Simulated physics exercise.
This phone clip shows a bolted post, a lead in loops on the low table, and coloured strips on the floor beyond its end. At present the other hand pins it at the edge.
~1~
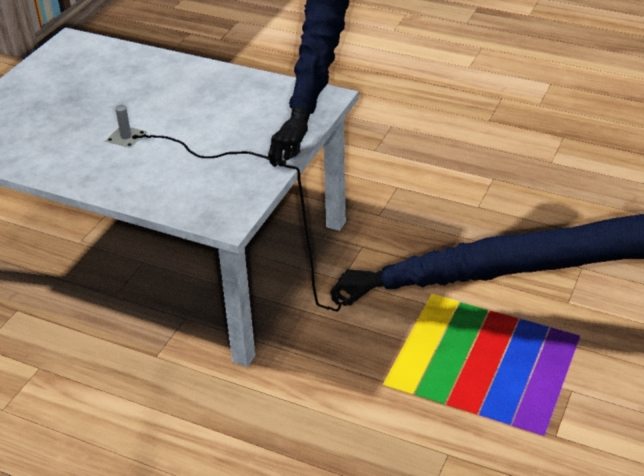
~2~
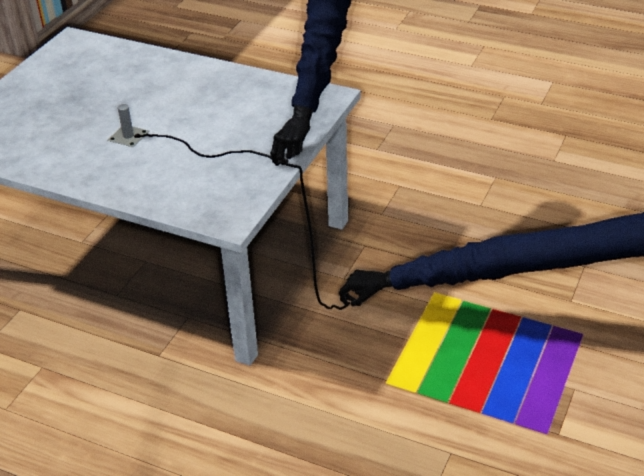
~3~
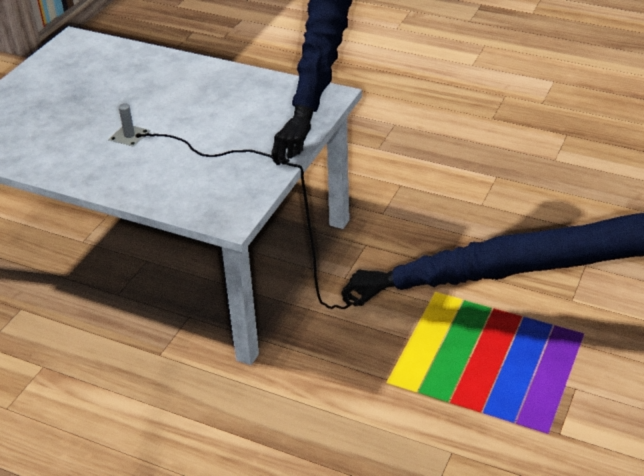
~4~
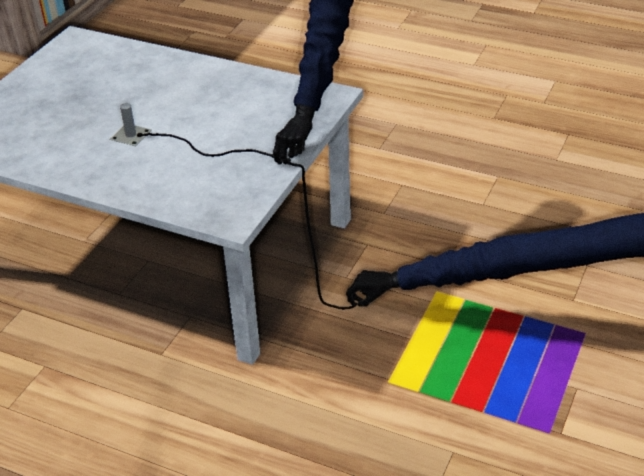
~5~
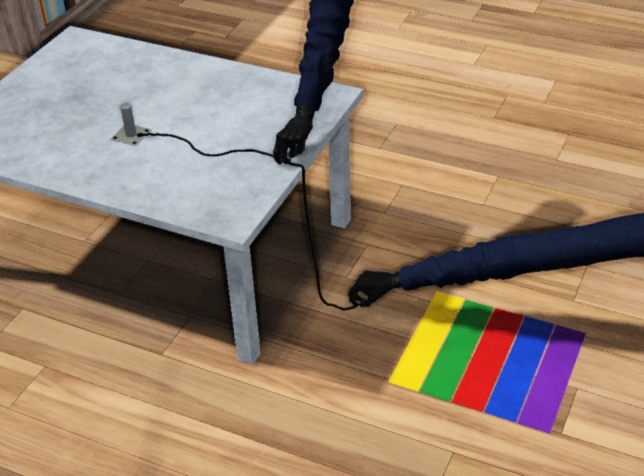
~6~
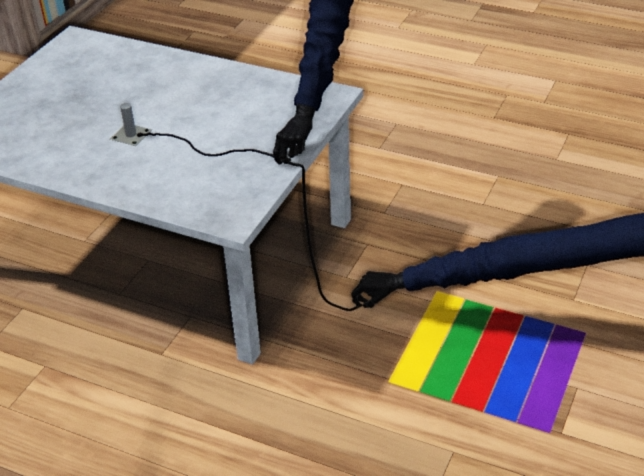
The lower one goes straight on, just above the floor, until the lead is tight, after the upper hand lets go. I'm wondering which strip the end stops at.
It stops at the green strip.
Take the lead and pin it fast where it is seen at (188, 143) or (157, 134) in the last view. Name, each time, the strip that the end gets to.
First try green, second try green.
Early on, end near (413, 320); short of the strips.
Midway, end near (444, 329); over yellow.
At the end of the slack, end near (463, 334); over green. Over green.
